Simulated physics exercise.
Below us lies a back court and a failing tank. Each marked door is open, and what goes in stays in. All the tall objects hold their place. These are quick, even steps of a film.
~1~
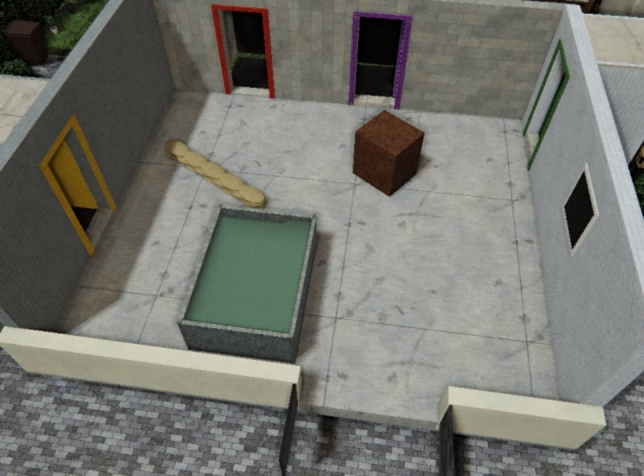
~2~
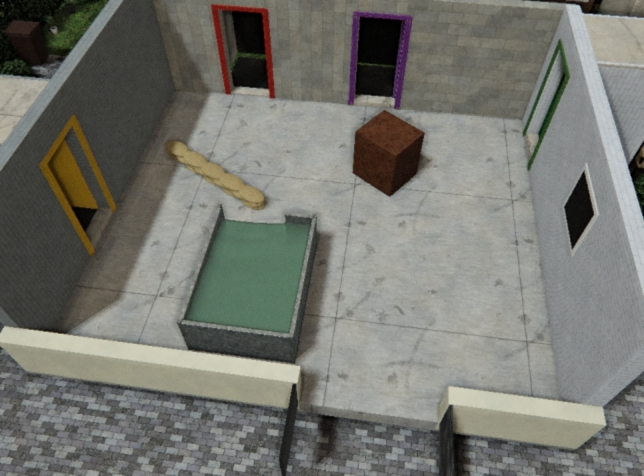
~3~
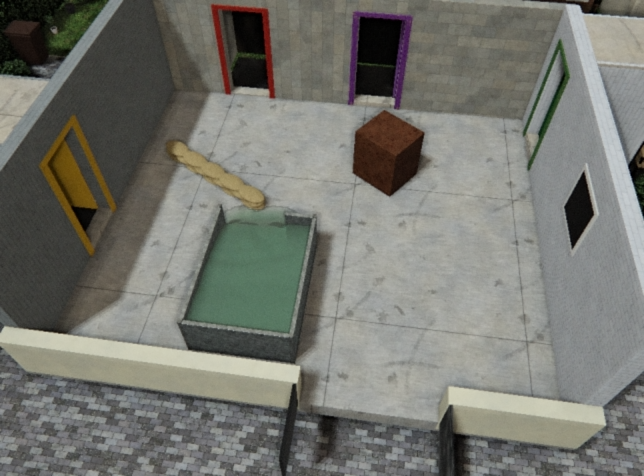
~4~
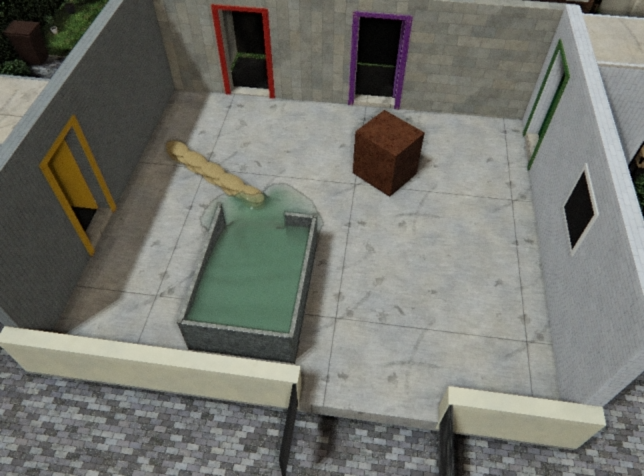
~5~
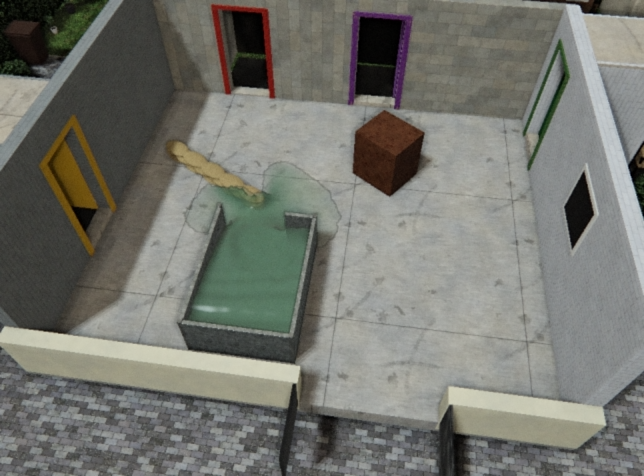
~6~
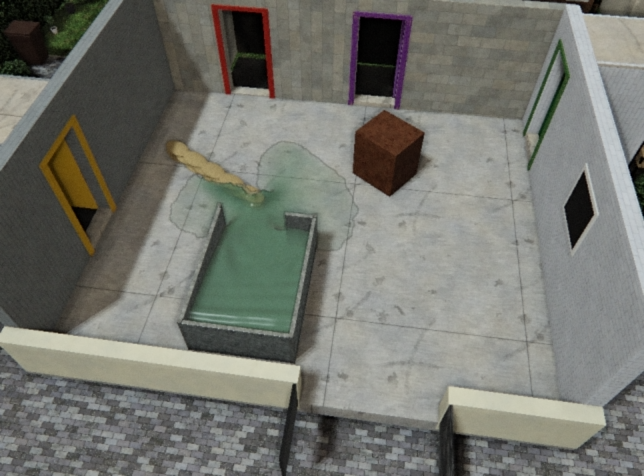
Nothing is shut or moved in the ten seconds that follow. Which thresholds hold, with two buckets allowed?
One by one: The red door lets in a lot; the purple door lets in a lot; the green door admits no more than that; the yellow door admits no more than that.
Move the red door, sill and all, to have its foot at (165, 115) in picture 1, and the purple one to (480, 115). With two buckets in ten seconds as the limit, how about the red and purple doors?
In short: The red door goes over; the purple door lets less in.
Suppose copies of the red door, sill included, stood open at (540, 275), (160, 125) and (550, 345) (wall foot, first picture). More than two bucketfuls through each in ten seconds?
As listed: Stays under, floods, holds.
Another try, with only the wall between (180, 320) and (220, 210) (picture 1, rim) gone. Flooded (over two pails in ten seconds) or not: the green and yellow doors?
One by one: Green lets less in, yellow floods.
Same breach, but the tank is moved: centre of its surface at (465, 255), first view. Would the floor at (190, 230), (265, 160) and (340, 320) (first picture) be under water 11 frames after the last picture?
As listed: Not flooded, under water, free of water.
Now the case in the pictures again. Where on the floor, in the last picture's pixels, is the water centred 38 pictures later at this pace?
Around (279, 202).
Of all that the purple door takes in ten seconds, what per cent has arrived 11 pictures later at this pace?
Close to 15 %.
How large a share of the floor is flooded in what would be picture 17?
About 35 per cent.
A moment on, water covers 25 % of the floor; the red door not reached, the purple door not reached, the green door not reached, the yellow door not reached.
Next, water covers 35 % of the floor; the red door wet at the sill, nothing in, the purple door under two buckets in, the green door not reached, the yellow door wet at the sill, nothing in.
Then, water covers 55 % of the floor; the red door under two buckets in, the purple door over two buckets in, the green door wet at the sill, nothing in, the yellow door under two buckets in.
Later, water covers 70 % of the floor; the red door over two buckets in, the purple door over two buckets in, the green door wet at the sill, nothing in, the yellow door under two buckets in.
In the end, water covers 95 % of the floor; the red door far over two buckets in, the purple door over two buckets in, the green door wet at the sill, nothing in, the yellow door under two buckets in.
